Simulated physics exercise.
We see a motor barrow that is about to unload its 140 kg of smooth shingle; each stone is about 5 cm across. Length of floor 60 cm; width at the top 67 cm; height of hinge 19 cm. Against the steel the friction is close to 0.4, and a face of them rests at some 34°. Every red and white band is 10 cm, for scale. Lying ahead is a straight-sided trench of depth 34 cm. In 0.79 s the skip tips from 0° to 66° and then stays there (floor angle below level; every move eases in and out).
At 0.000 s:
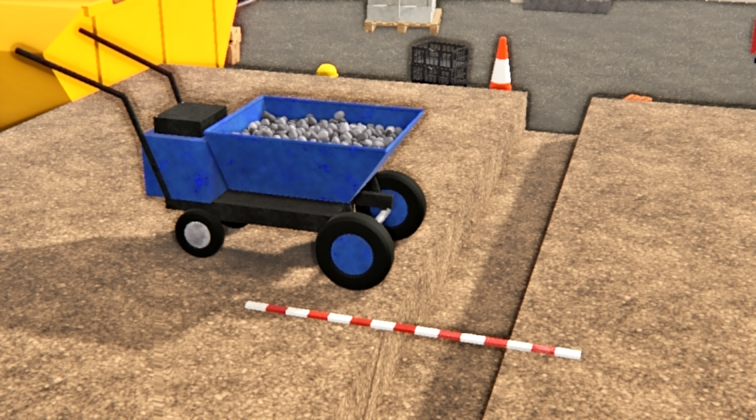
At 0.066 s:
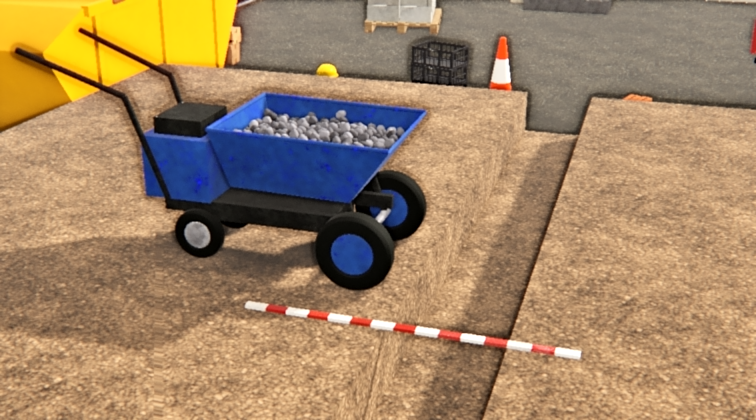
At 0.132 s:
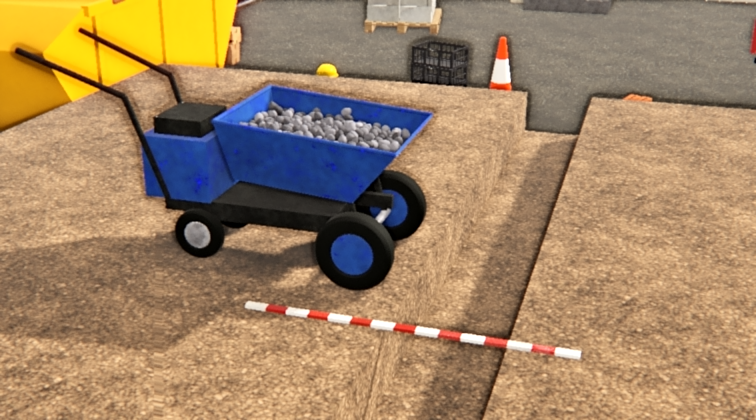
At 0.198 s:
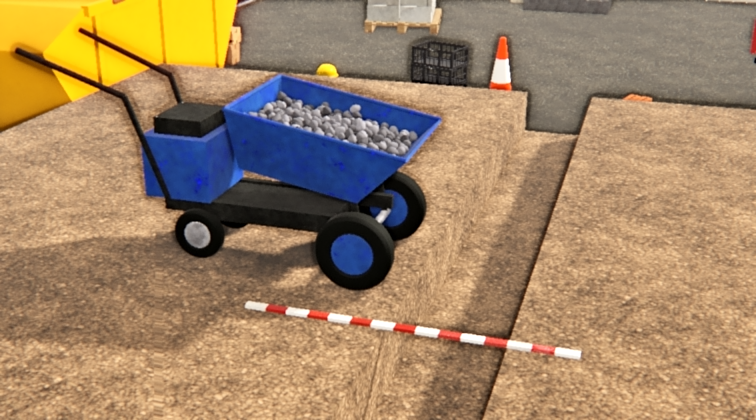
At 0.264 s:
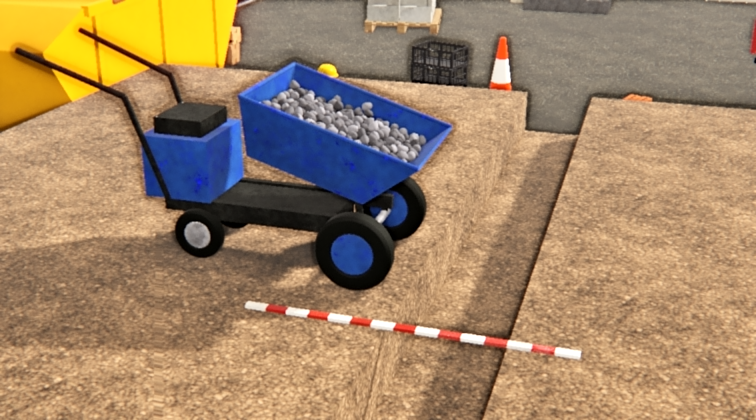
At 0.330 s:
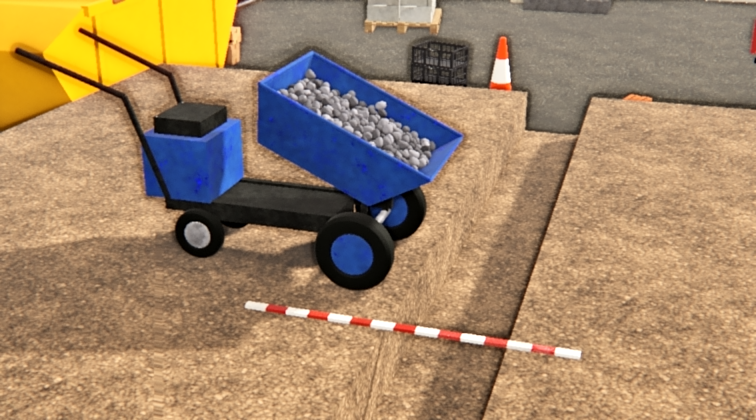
Blue skip of grey stones on a wheeled barrow slowly tilting up at its left end, beside a straight-sided trench.
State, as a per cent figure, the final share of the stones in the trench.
The final share is about 55 per cent.
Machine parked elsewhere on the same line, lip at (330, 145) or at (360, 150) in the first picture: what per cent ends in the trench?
It comes to about 95 and 75 in a hundred.
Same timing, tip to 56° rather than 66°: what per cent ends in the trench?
Share in trench: Approx. 40%.
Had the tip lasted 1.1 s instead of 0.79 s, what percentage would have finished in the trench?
My guess is near 65 percent.
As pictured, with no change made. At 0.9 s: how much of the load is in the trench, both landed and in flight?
Around 20 per cent of it.
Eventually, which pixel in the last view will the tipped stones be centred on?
The resting stones are centred at roughly (522, 318).
After 0.6 s the floor is at 55°; 100 % in the skip; the foremost stones are at (460, 200).
After 0.9 s the floor is at 66°; 77 % in the skip, 18 % in the trench, 5 % past the trench; the foremost stones are at (552, 274).
After 1.2 s the floor is at 66°; 31 % in the skip, 26 % in the trench, 44 % past the trench; the foremost stones are at (688, 286).
After 3.2 s the floor is at 66°; 0 % in the skip, 55 % in the trench, 45 % past the trench; the foremost stones are past the picture's edge.
